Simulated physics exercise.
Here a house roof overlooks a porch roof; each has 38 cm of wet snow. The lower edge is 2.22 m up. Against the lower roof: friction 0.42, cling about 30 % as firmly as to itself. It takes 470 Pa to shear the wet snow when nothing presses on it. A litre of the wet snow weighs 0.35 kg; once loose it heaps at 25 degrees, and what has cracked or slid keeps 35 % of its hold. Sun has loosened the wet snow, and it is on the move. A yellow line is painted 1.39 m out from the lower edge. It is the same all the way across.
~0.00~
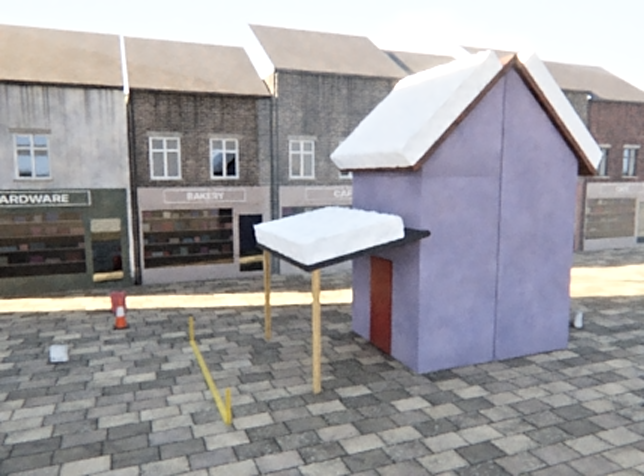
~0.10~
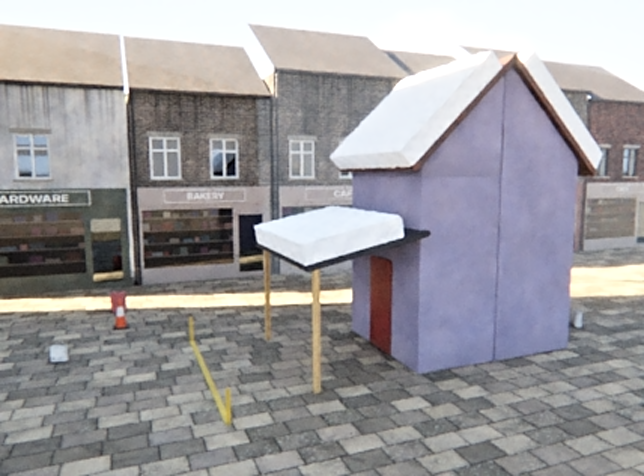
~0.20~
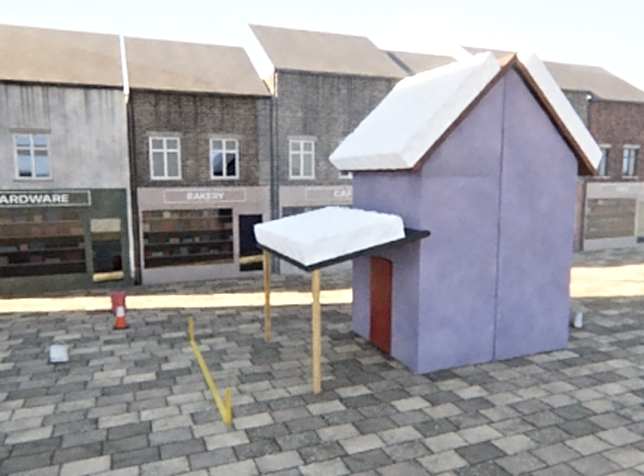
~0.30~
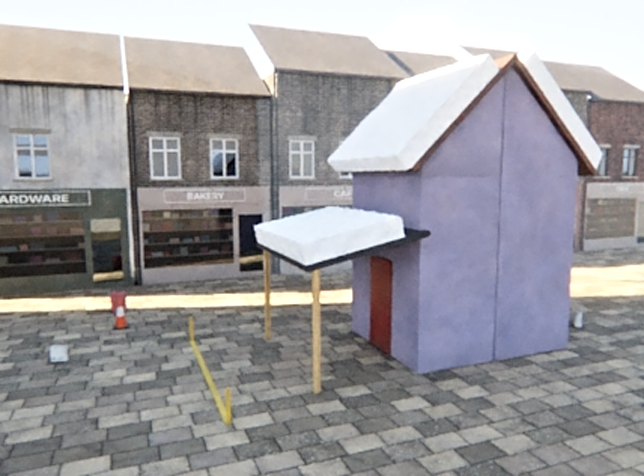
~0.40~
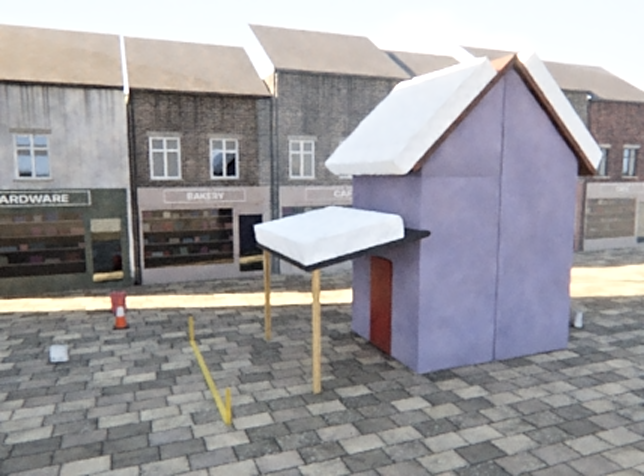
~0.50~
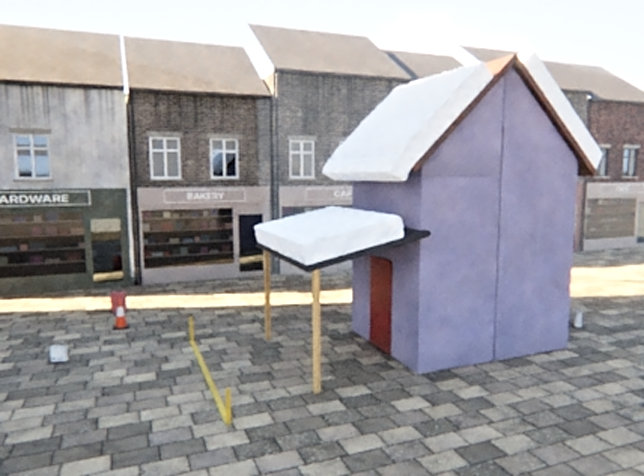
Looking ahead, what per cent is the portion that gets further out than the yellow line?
Close to 23 per cent.
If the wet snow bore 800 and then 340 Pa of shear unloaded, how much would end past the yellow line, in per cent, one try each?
In that order: 5 %, 25 %.
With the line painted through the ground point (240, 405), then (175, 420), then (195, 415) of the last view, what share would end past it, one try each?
In that order: 30 %, 10 %, 16 %.
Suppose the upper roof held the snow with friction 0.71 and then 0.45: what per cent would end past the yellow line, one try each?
In that order: 20 %, 30 %.
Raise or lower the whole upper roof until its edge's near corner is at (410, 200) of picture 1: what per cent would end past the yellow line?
It would be near 0 %.
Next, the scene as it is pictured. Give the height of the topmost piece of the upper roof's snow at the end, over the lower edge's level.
Roughly 0.9 m.
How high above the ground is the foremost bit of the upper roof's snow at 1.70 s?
Roughly 2.6 m.
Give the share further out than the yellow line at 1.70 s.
Near 0 %.
After 1.05 s, none is below the lower edge and 0 % is past the line.
After 1.70 s, none is below the lower edge and 0 % is past the line.
After 2.35 s, 36 % is below the lower edge and 3 % is past the line.
After 3.00 s, 48 % is below the lower edge and 23 % is past the line.
After 4.80 s, at the end, 52 % is below the lower edge and 23 % is past the line.
